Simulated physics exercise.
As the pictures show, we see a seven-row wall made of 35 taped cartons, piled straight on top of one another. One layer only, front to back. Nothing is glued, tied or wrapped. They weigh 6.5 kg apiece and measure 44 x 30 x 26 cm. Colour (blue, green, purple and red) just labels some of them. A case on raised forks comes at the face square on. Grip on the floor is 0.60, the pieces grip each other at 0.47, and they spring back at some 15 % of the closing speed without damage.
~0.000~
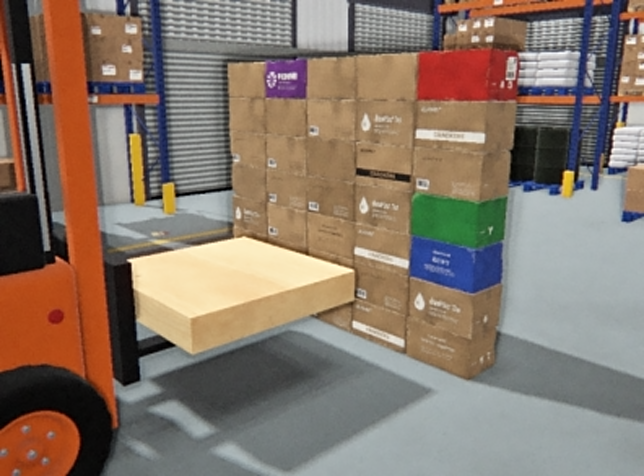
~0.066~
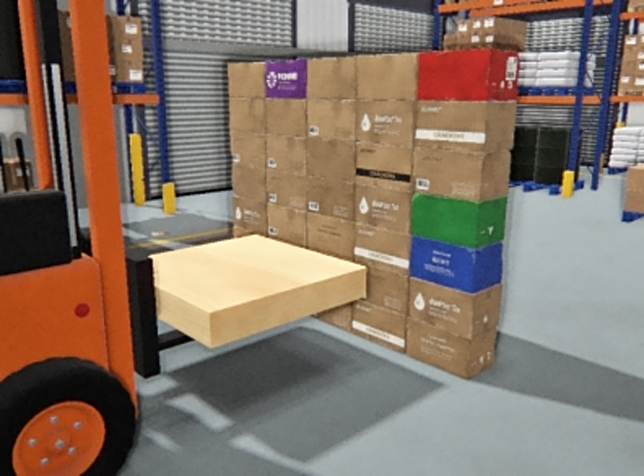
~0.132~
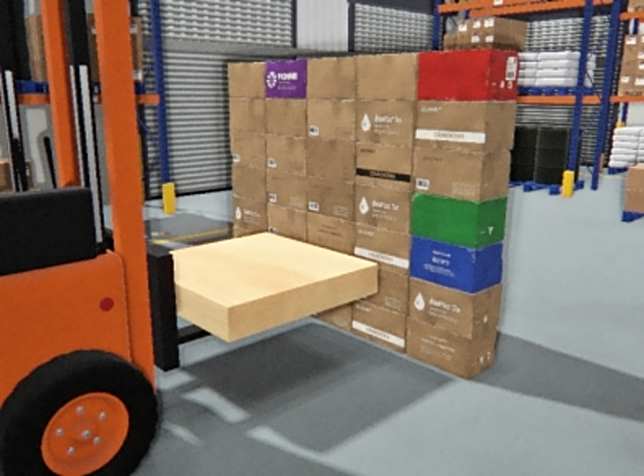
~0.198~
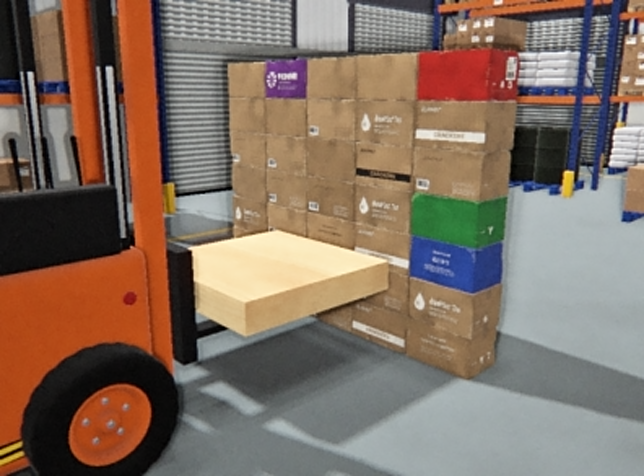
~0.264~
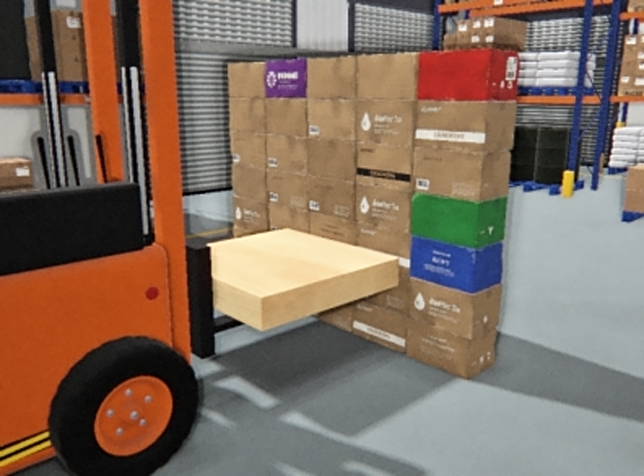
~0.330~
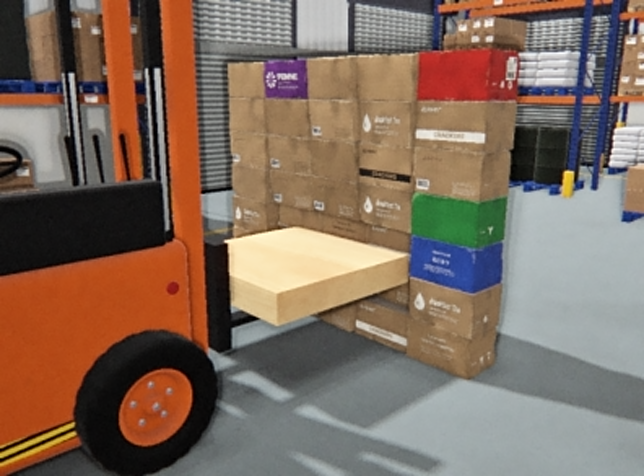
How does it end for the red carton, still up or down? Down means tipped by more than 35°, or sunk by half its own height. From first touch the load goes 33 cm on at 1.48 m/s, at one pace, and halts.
It holds its level.
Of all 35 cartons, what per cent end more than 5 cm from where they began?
It is 55 per cent.
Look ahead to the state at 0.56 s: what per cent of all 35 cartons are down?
By then 10 per cent.
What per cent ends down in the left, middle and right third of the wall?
In per cent: Left 40, middle 90, right 50.
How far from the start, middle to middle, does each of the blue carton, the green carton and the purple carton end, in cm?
Moved: Blue 0, green 0, purple 200.
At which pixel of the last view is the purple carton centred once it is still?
Near (128, 302).
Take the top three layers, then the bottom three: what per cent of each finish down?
From the top 60, from the bottom 50 per cent.
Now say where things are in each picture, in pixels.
In the first picture (each place is the centre of the face we see best), load (342, 286) 37 cm short of touching; red carton (451, 76); purple carton (284, 79); green carton (443, 220); all as stacked.
The second picture shows load (354, 283) 27 cm short of touching; red carton (451, 76).
The third picture shows load (366, 279) 17 cm short of touching; red carton (451, 76).
The fourth picture shows load (377, 276) 8 cm short of touching; red carton (451, 76).
The fifth picture shows load (388, 272) 21 mm in; red carton (451, 76); one has shifted.
The sixth picture shows load (399, 269) 12 cm in; red carton (452, 76); purple carton (284, 80) tilted 4°; green carton (443, 220); steepest lean 6°, the carton at (328, 79); 16 have shifted.
By 0.56 s, 4 of the 35 cartons down; red carton unmoved; purple carton tilted 18°.
By 0.88 s, 19 of the 35 cartons down; red carton unmoved; purple carton tilted 53°, 73 cm lower.
When it is over (2.1 s), 19 of the 35 cartons down; red carton unmoved; purple carton upside down; green carton unmoved. In pixels of the last frame, middles, red carton near (469, 76), purple carton near (128, 302).
